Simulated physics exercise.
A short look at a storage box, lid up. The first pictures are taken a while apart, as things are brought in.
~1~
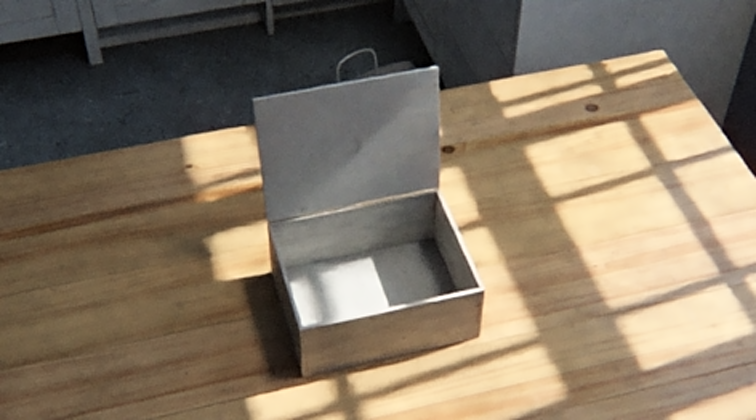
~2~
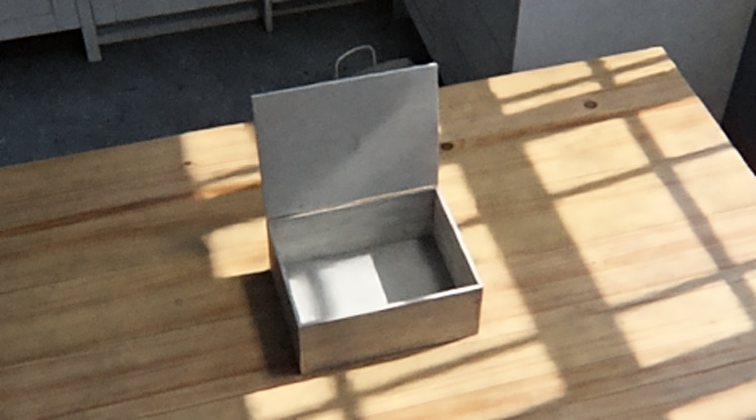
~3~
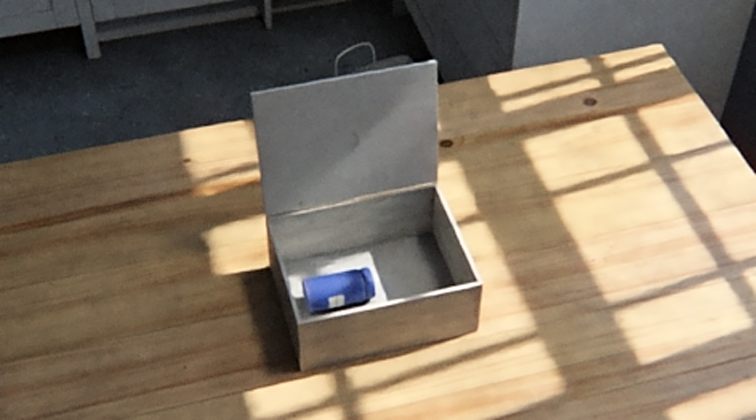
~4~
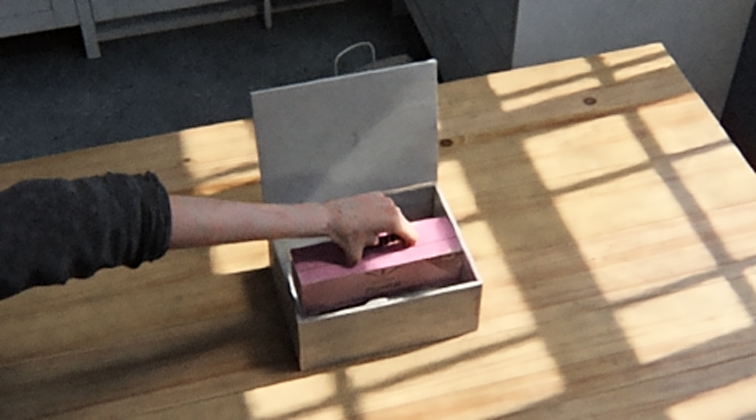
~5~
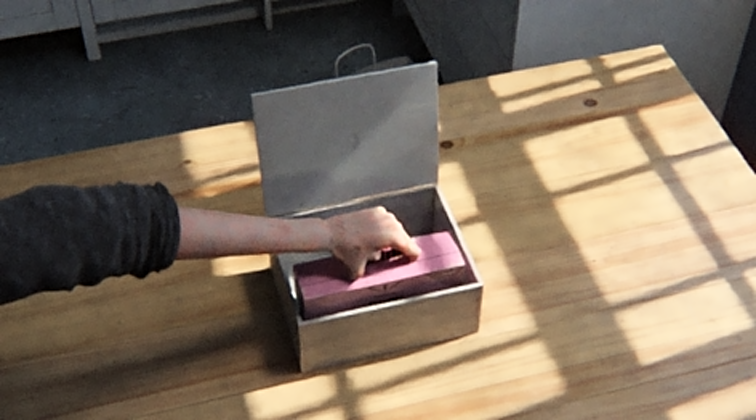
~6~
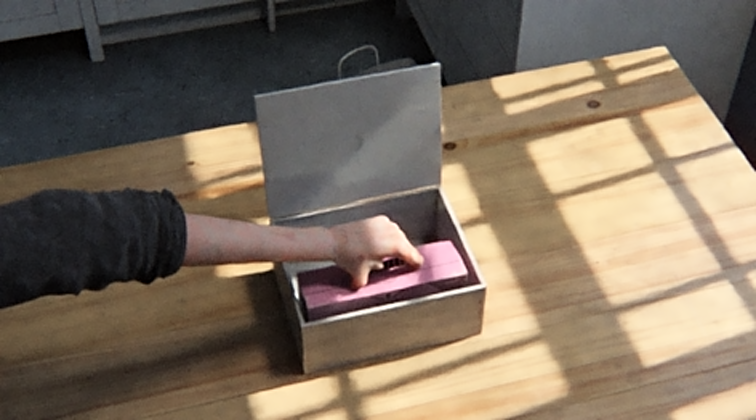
On a sunlit wooden table, seen from above at an angle, an open grey box with its lid raised stands empty, with a grey floor and pale furniture behind. A small blue container then appears at the box's front left. Next, a dark-sleeved arm from the left lowers a long pink carton into the box, covering the blue container, and keeps hold of it.
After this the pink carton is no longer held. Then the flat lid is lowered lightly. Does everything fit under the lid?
It shuts flat.
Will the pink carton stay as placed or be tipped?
It stays as placed.
Then, 1.20 s on from there, lid starting down; pink carton shifted a little near (383, 314); blue shaker shifted a little.
Then, 1.90 s on from there, lid 39° above the rim; pink carton shifted a little near (383, 314); blue shaker shifted a little.
In the end, lid shut; moved from the start, pink carton; blue shaker unmoved. At the end, from the last picture's camera, pink carton near (383, 314).
